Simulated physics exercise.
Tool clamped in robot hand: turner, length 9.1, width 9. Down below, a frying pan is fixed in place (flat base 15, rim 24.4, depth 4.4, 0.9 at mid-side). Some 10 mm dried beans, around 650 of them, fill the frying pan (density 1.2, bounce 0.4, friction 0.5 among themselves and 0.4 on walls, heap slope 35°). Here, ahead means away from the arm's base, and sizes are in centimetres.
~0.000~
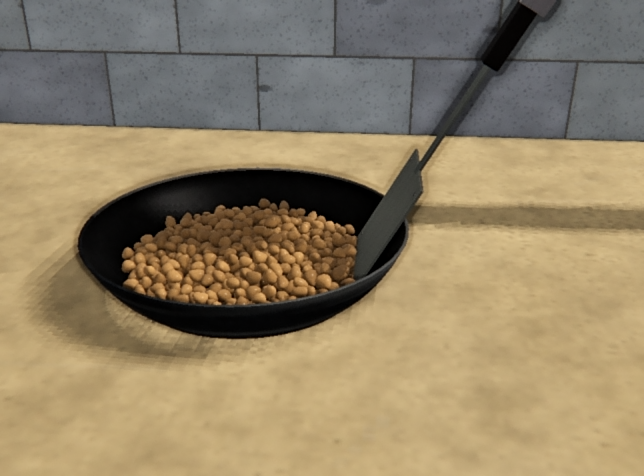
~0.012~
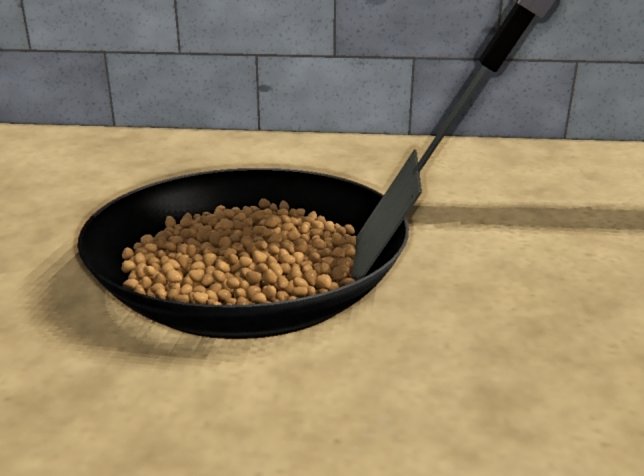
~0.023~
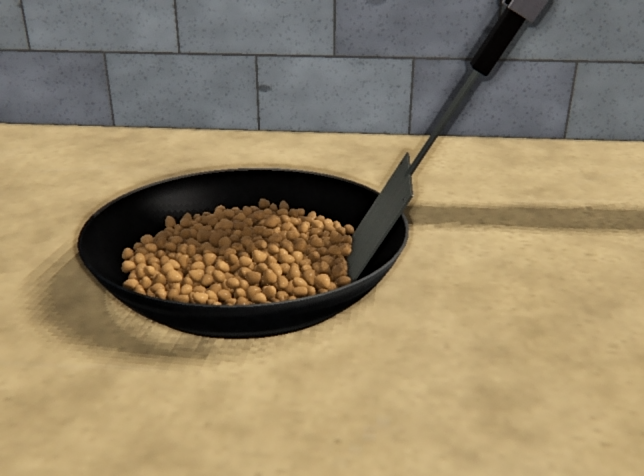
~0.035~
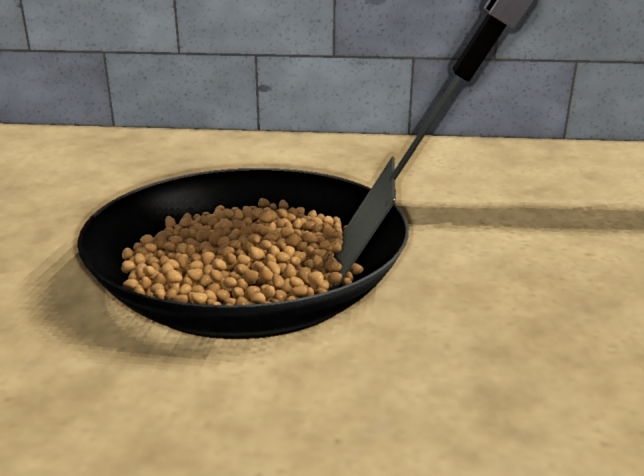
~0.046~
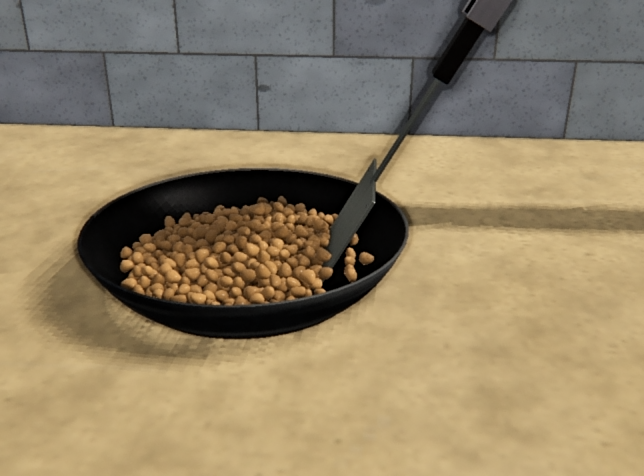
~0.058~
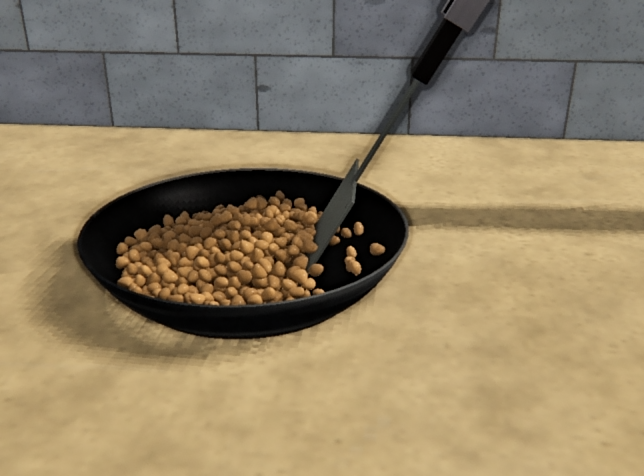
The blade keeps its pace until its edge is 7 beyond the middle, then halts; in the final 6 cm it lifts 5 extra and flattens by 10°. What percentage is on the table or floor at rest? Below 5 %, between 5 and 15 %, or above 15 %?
Above 15 %.
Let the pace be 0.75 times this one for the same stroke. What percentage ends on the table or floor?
Roughly 20 per cent.
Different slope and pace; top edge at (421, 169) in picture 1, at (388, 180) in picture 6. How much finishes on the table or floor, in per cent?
Some 10 percent ends up on the table or floor.
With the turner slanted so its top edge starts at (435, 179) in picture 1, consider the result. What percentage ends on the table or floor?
Roughly 20 percent ends on the table or floor.
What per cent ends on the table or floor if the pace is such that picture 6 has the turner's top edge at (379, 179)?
Some 10 percent.
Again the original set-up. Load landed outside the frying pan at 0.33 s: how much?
Fraction noted: Close to 10 per cent.
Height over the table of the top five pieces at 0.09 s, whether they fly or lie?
I'd say close to 6 cm on average.
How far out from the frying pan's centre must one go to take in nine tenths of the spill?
Distance: Approx. 55 cm.
After 0.09 s, sloping 61°, highest piece 6 above the table; 653 in the frying pan.
After 0.11 s, sloping 58°, highest piece 8 above the table; 653 in the frying pan.
After 0.33 s, sloping 51°, highest piece 12 above the table; 520 in the frying pan, 80 on the table or floor, 53 on the blade or in flight.
After 1.38 s, sloping 51°, highest piece 5 above the table; 520 in the frying pan, 133 on the table or floor.
In the end, 520 in the frying pan, 133 on the table or floor. That is 20 % on the table or floor.
